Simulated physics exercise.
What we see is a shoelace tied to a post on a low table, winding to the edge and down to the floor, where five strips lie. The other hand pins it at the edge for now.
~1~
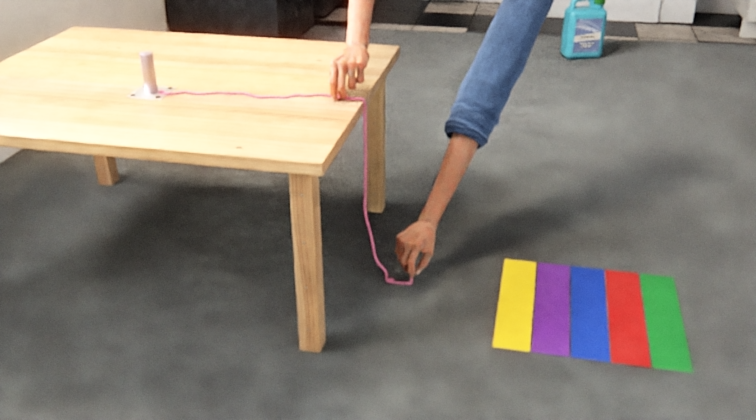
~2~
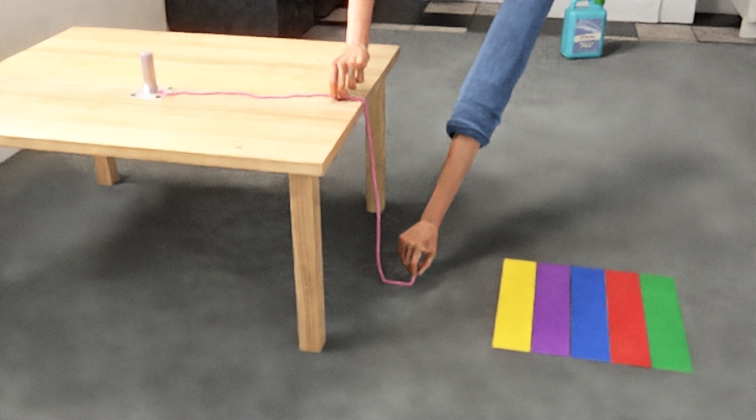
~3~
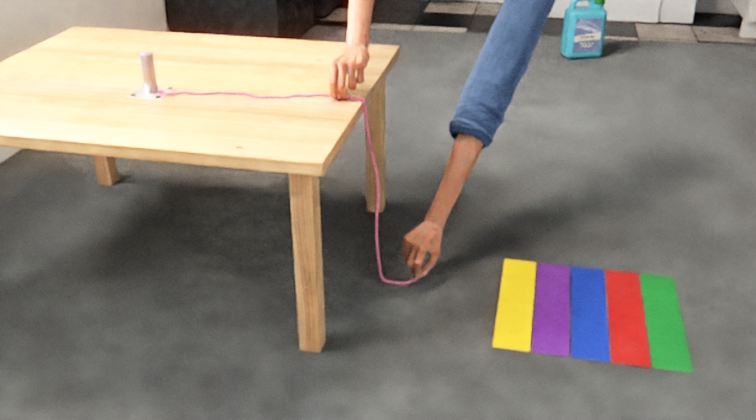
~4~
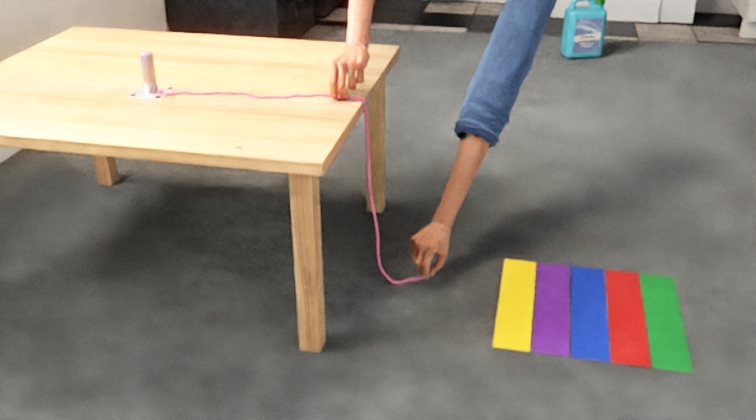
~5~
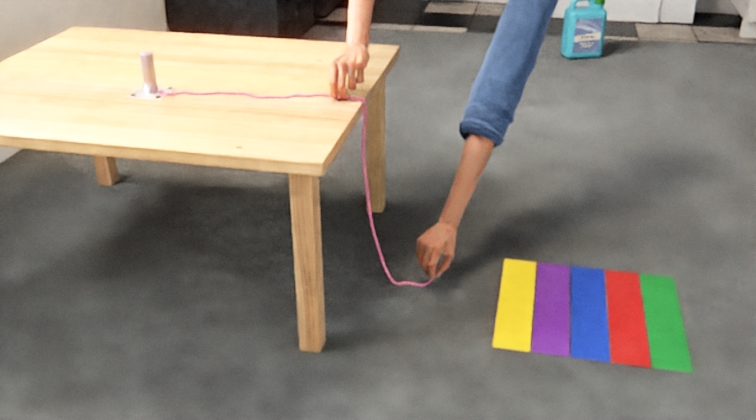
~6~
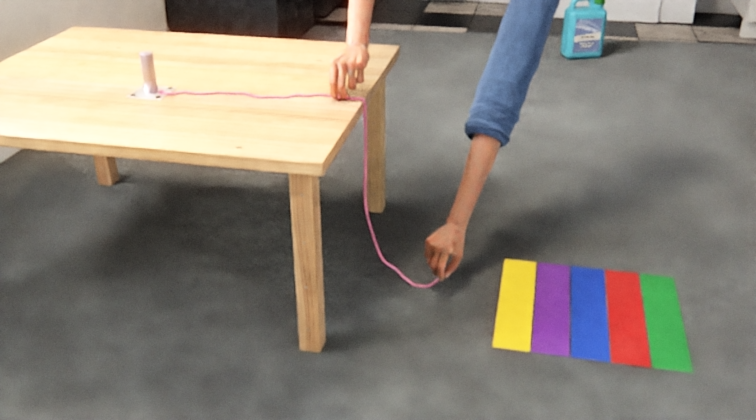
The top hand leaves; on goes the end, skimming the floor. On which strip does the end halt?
The end stops over the purple strip.
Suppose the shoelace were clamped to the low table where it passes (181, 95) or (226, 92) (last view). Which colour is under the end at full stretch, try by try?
It would be purple; purple.
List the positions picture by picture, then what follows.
The first picture shows end (414, 273); yellow (513, 331); purple (551, 336); blue (590, 341); red (630, 346); green (670, 351).
The second picture shows end (417, 273); shoelace through (191, 93) (263, 97) (332, 96) (371, 144) (378, 212) (380, 270).
The third picture shows end (421, 274).
The fourth picture shows end (429, 274); shoelace through (191, 93) (263, 97) (332, 96) (368, 144) (374, 211) (382, 269).
The fifth picture shows end (435, 275).
The sixth picture shows end (444, 276); shoelace through (191, 93) (263, 97) (332, 96) (365, 144) (366, 211) (391, 266).
Soon after, end near (488, 281); short of the strips.
After that, end near (528, 286); over yellow.
At the stop, end near (552, 289); over purple. It gets as far as the purple strip.
